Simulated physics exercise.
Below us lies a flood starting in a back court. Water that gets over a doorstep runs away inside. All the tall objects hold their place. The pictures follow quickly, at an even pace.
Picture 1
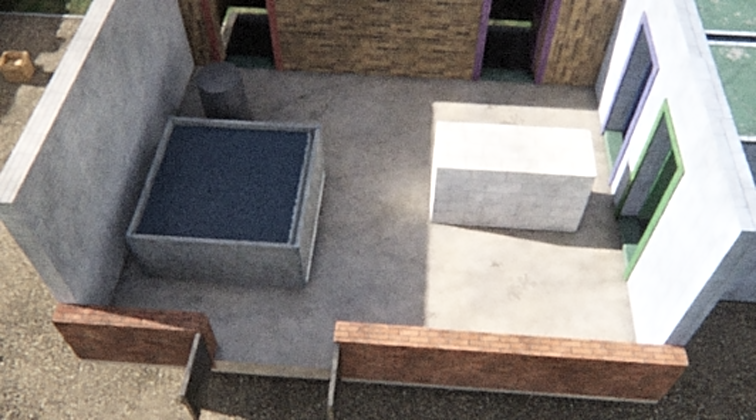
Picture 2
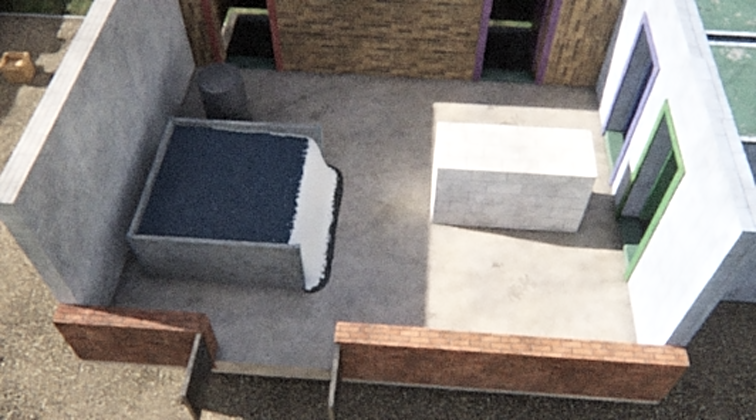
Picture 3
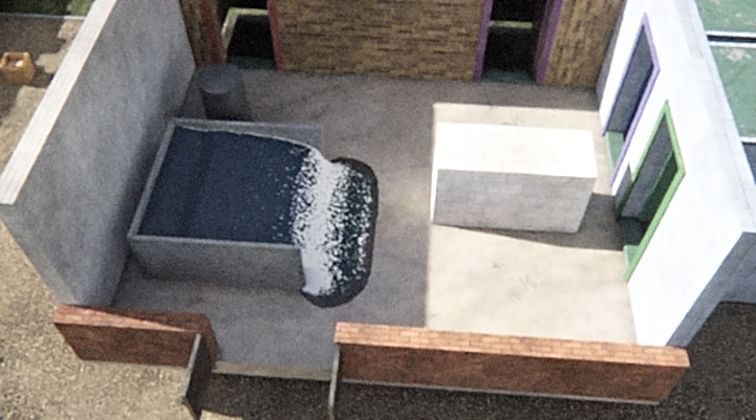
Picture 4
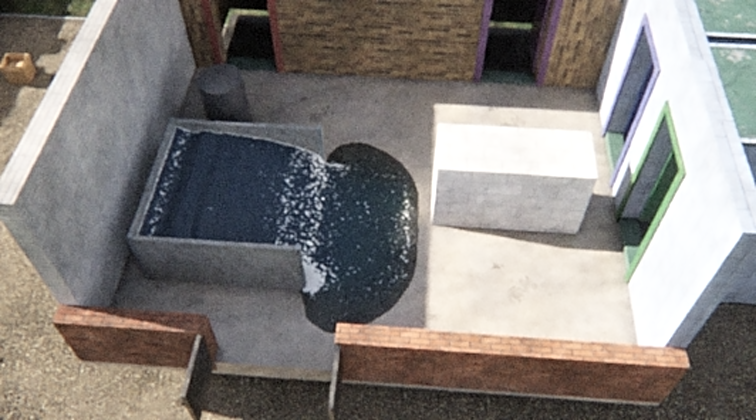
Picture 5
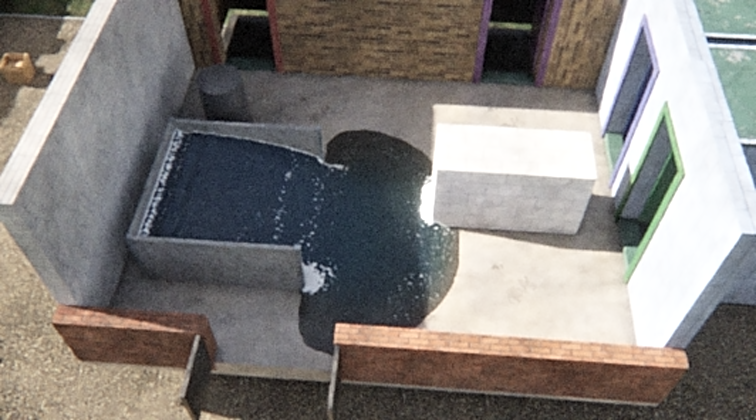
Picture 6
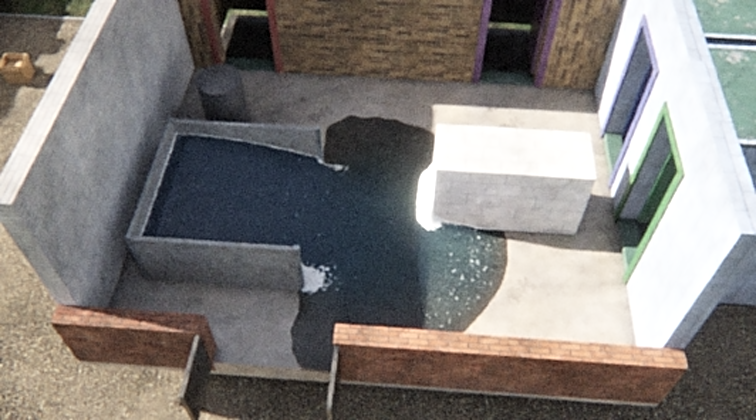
At first, a square open tank of dark water sits still in a walled court beside a pale block. Its right side gives way and water pours out in a white, foaming band, then spreads across the floor as a dark pool, reaching the block and the low brick wall and running past the block's front corner.
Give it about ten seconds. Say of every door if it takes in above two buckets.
One by one: The red door takes more than that; the purple door takes more than that; the green door takes more than that; the blue door takes more than that.
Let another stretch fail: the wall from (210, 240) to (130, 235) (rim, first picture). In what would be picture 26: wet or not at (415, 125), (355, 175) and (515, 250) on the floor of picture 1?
One after the other: Dry, dry, wet.
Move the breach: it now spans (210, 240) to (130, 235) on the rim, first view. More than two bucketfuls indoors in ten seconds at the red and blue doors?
Then: Red is over; blue takes less.
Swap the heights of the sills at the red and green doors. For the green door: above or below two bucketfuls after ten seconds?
The green door passes that mark.
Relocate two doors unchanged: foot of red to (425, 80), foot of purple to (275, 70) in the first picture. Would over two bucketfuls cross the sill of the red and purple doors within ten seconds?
Then: Red lets more in, purple is over.
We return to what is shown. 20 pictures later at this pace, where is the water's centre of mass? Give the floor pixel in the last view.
I would point to (450, 224).
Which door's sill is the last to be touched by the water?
The door marked red.
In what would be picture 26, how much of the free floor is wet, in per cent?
About 70 per cent.
A moment on, water covers 50 % of the floor; the red door not reached, the purple door not reached, the green door under two buckets in, the blue door not reached.
Next, water covers 60 % of the floor; the red door not reached, the purple door over two buckets in, the green door over two buckets in, the blue door wet at the sill, nothing in.
Then, water covers 70 % of the floor; the red door wet at the sill, nothing in, the purple door far over two buckets in, the green door far over two buckets in, the blue door under two buckets in.
Later, water covers 90 % of the floor; the red door wet at the sill, nothing in, the purple door far over two buckets in, the green door far over two buckets in, the blue door over two buckets in.
In the end, water covers 95 % of the floor; the red door over two buckets in, the purple door far over two buckets in, the green door far over two buckets in, the blue door over two buckets in.
